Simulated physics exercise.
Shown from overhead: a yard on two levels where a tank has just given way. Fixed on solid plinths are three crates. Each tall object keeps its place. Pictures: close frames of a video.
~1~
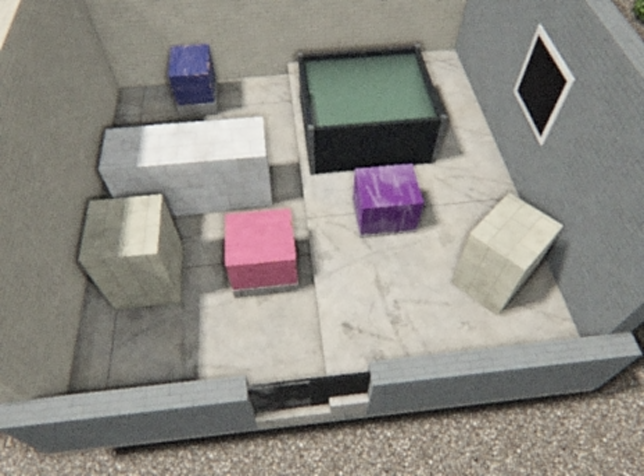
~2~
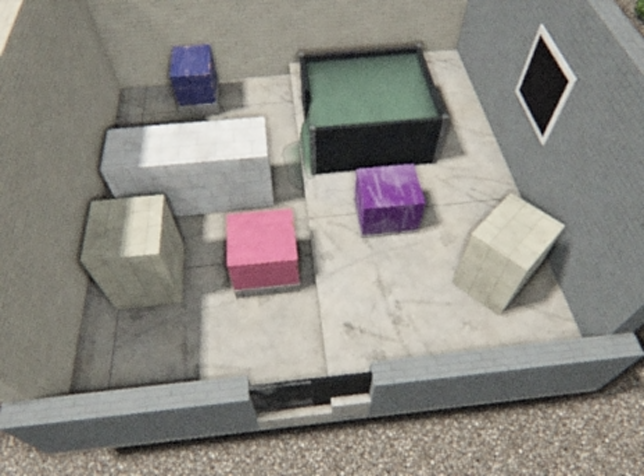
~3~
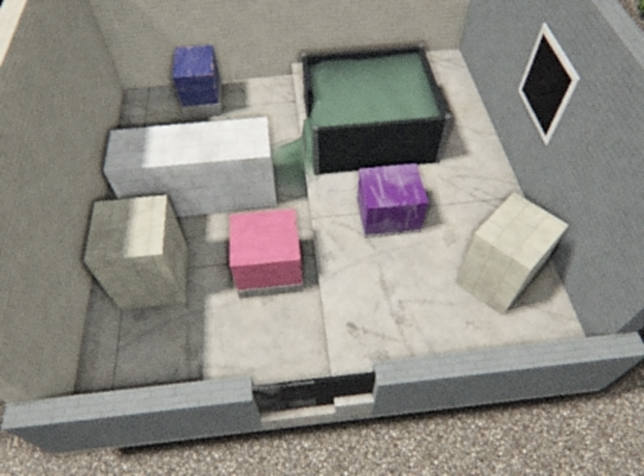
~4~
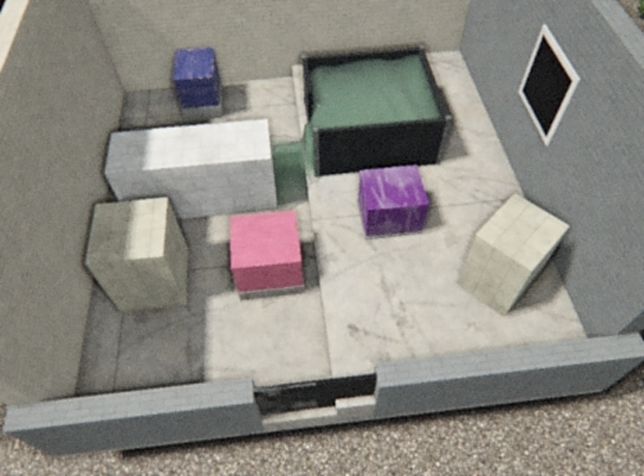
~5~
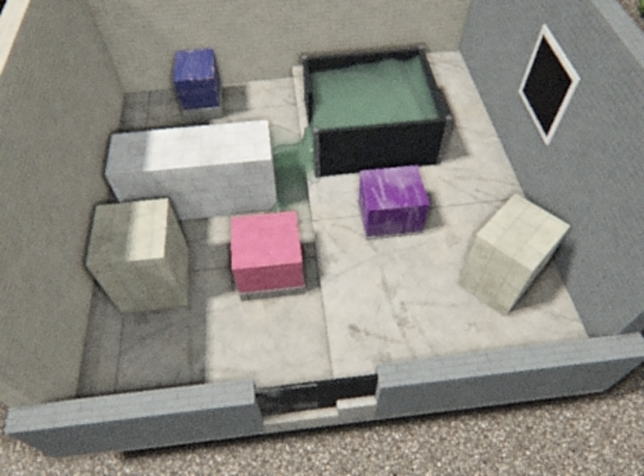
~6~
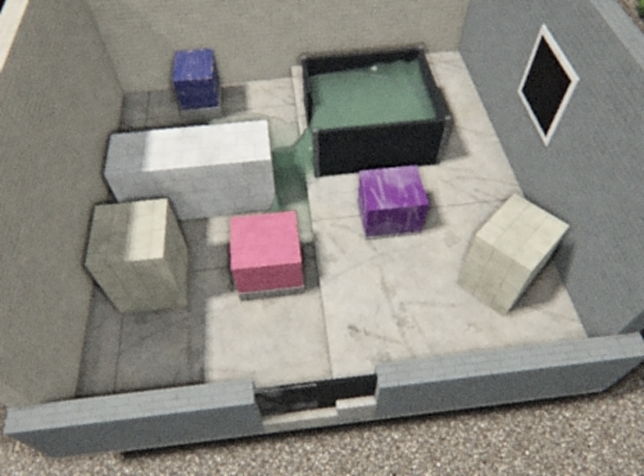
Green water pouring from the left side of a dark open tank and spreading across the pale floor beside a white block.
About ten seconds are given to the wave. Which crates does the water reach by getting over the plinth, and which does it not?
At the end, the pink crate is flooded; the blue crate is flooded; the purple crate is not flooded.
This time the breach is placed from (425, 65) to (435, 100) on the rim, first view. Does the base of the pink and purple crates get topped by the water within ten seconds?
One by one: Pink remains dry; purple ends up wet.
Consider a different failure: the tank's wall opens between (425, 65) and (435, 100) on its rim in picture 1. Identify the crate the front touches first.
I say the crate marked purple.
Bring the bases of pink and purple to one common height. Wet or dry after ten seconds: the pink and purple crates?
Taking them in turn, the pink crate gets reached and the purple crate stays unflooded.
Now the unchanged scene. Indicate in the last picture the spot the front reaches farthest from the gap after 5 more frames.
Close to (124, 96).
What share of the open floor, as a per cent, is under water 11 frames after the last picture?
Near 35 in a hundred.
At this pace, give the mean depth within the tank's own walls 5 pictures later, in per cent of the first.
About 62 %.
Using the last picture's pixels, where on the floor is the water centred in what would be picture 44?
Point: (224, 204).
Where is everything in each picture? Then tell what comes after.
The first picture shows the open tank at (368, 90) is whole and still.
In the second picture, the front is at (290, 149), out from the gap at (313, 140).
In the third picture, water pours out at (315, 141) and has run to a hidden place.
In the fourth picture, the front is at a hidden place, out from the gap at (316, 144).
In the fifth picture, the front is at a hidden place, out from the gap at (316, 144).
In the sixth picture, water pours out at (315, 144) and has run to a hidden place.
A moment on, water covers 25 % of the floor; the pink crate water round its plinth, the blue crate water round its plinth, the purple crate not reached.
Next, water covers 35 % of the floor; the pink crate water round its plinth, the blue crate water round its plinth, the purple crate water round its plinth.
Then, water covers 50 % of the floor; the pink crate water round its plinth, the blue crate water round its plinth, the purple crate water round its plinth.
Later, water covers 50 % of the floor; the pink crate water round its plinth, the blue crate water round its plinth, the purple crate water round its plinth.
In the end, water covers 50 % of the floor; the pink crate was topped, the blue crate was topped, the purple crate stayed above the water.
